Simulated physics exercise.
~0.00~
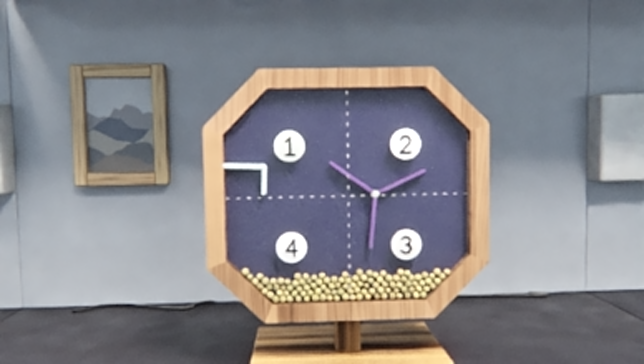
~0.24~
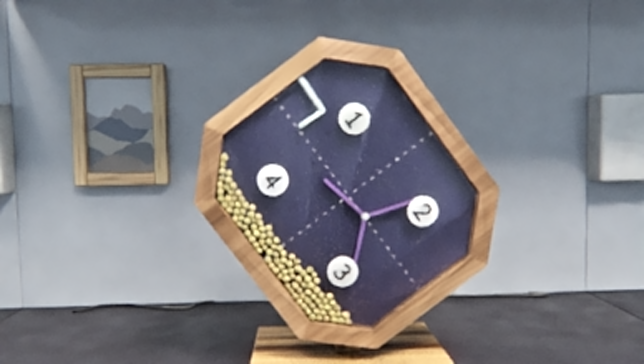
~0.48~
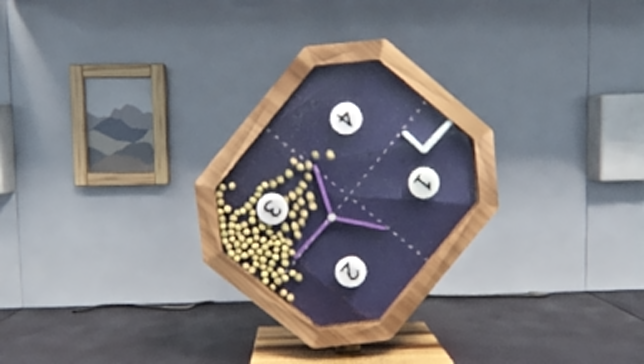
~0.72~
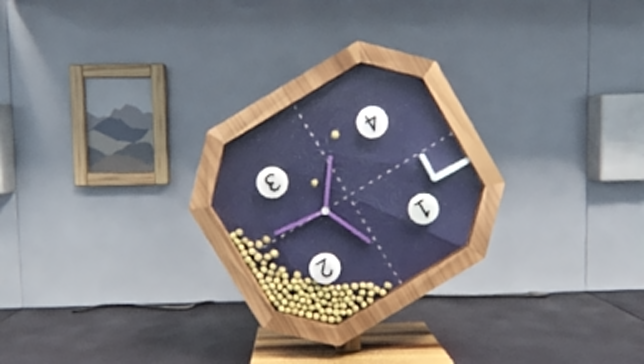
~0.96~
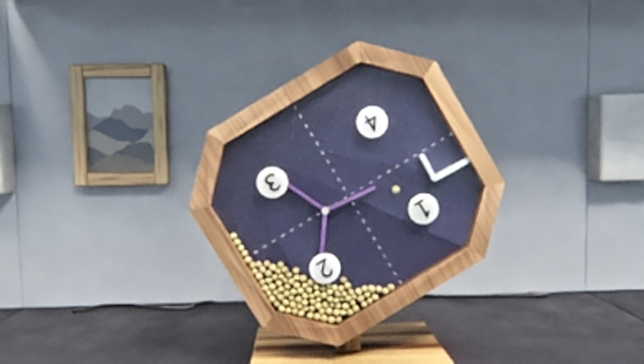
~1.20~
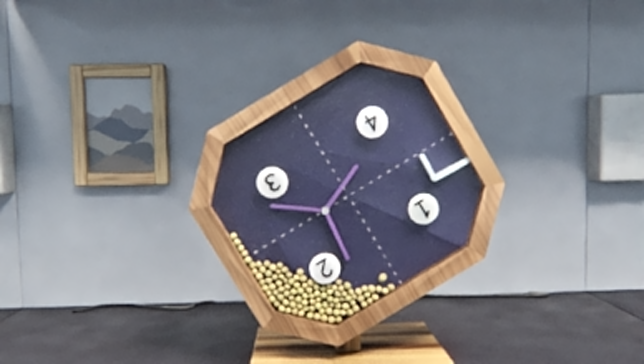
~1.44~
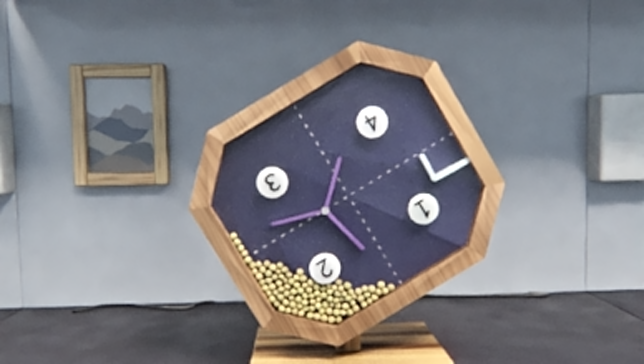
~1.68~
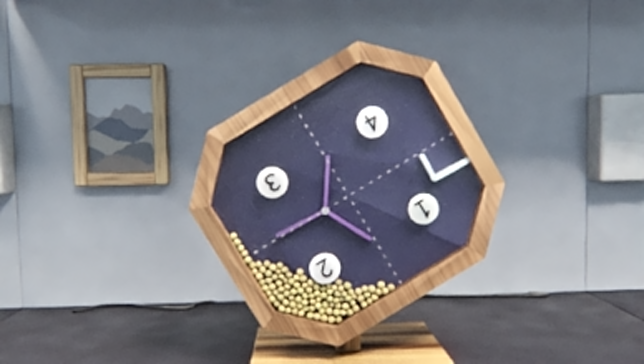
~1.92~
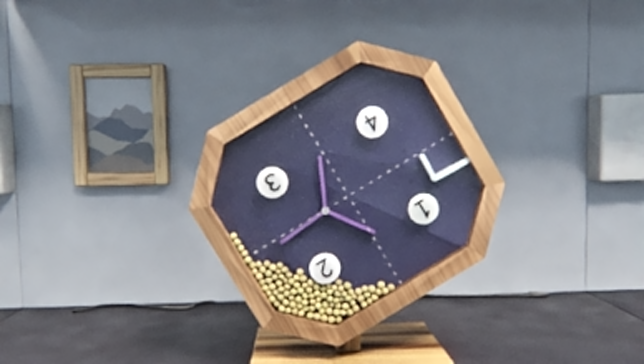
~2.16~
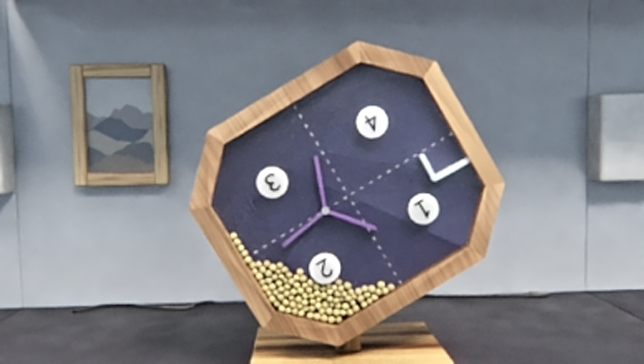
Wooden eight-sided case turning clockwise and stopping tilted, tan beans tumbling into a sloped heap below as a purple three-armed spinner settles.
